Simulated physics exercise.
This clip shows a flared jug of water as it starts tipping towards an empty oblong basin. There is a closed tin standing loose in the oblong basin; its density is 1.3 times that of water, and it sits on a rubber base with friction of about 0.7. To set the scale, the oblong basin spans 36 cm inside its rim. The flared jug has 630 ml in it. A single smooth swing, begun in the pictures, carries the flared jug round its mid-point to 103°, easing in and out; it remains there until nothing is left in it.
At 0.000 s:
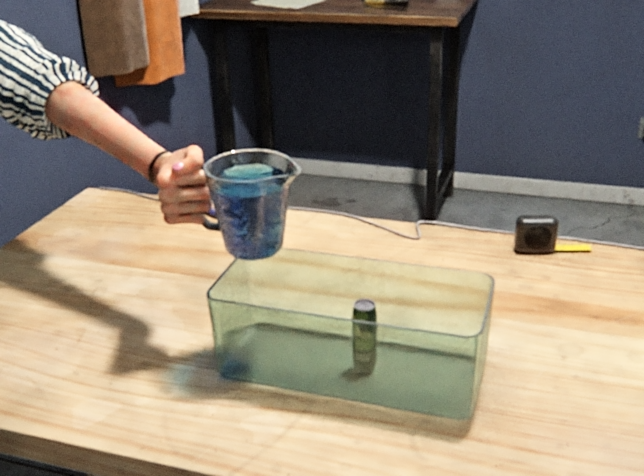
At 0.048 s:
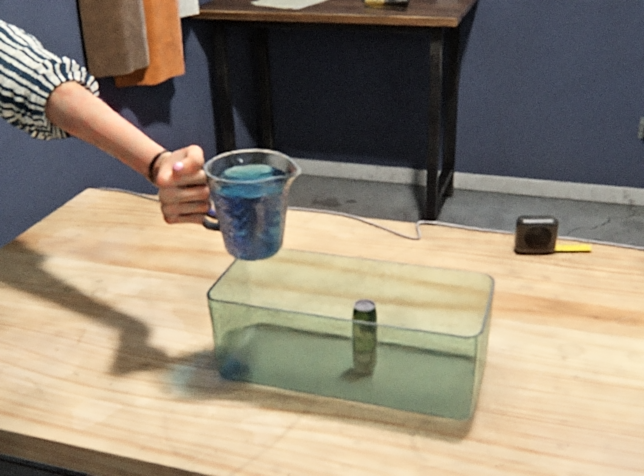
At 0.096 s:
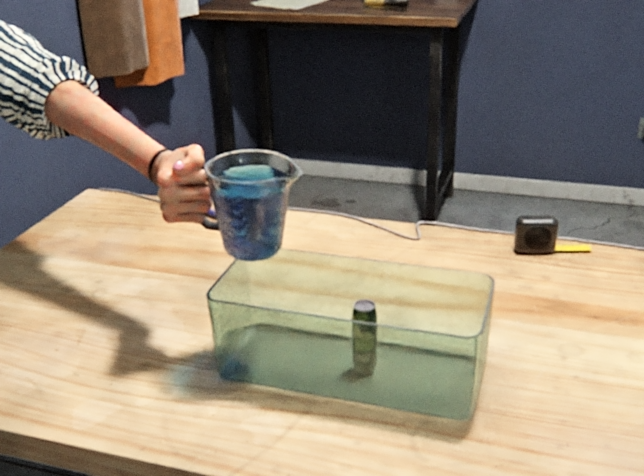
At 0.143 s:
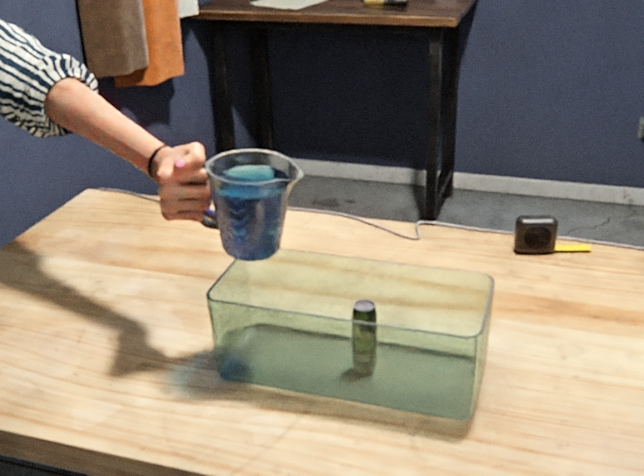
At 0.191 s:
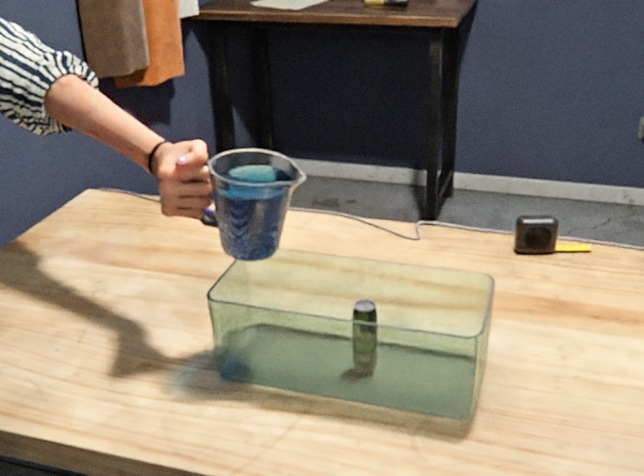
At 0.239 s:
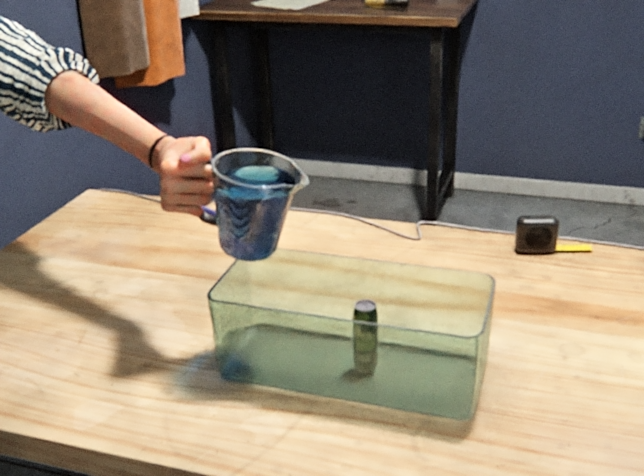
Hand holding a clear jug of blue liquid above a greenish transparent basin, tilting it slightly to the right, small cylinder inside basin.
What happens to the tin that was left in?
It stays on its base.
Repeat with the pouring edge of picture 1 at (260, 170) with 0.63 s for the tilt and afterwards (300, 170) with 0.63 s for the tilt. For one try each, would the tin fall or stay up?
Run one: It does not tip. Run two: It does not tip.
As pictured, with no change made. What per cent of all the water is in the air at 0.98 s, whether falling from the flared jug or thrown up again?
12 per cent or so.
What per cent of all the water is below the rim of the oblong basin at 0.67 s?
Around 8 percent.
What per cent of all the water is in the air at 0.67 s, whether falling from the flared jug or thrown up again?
Close to 14 in a hundred.
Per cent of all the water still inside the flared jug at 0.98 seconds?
Near 22 percent, more or less.
Then, 0.67 s in, the tilt is 63° and 77 per cent is still to pour; the tin stands where it began.
Then, 0.98 s in, the tilt is 97° and 23 per cent is still to pour; the tin stands 1 cm from where it began.
Then, 1.31 s in, the tilt is 103° and 1 per cent is still to pour; the tin stands 1 cm from where it began.
Then, 1.67 s in, the tilt is 103° and 0 per cent is still to pour; the tin stands 1 cm from where it began.
Finally, the tin stands 1 cm from where it began.
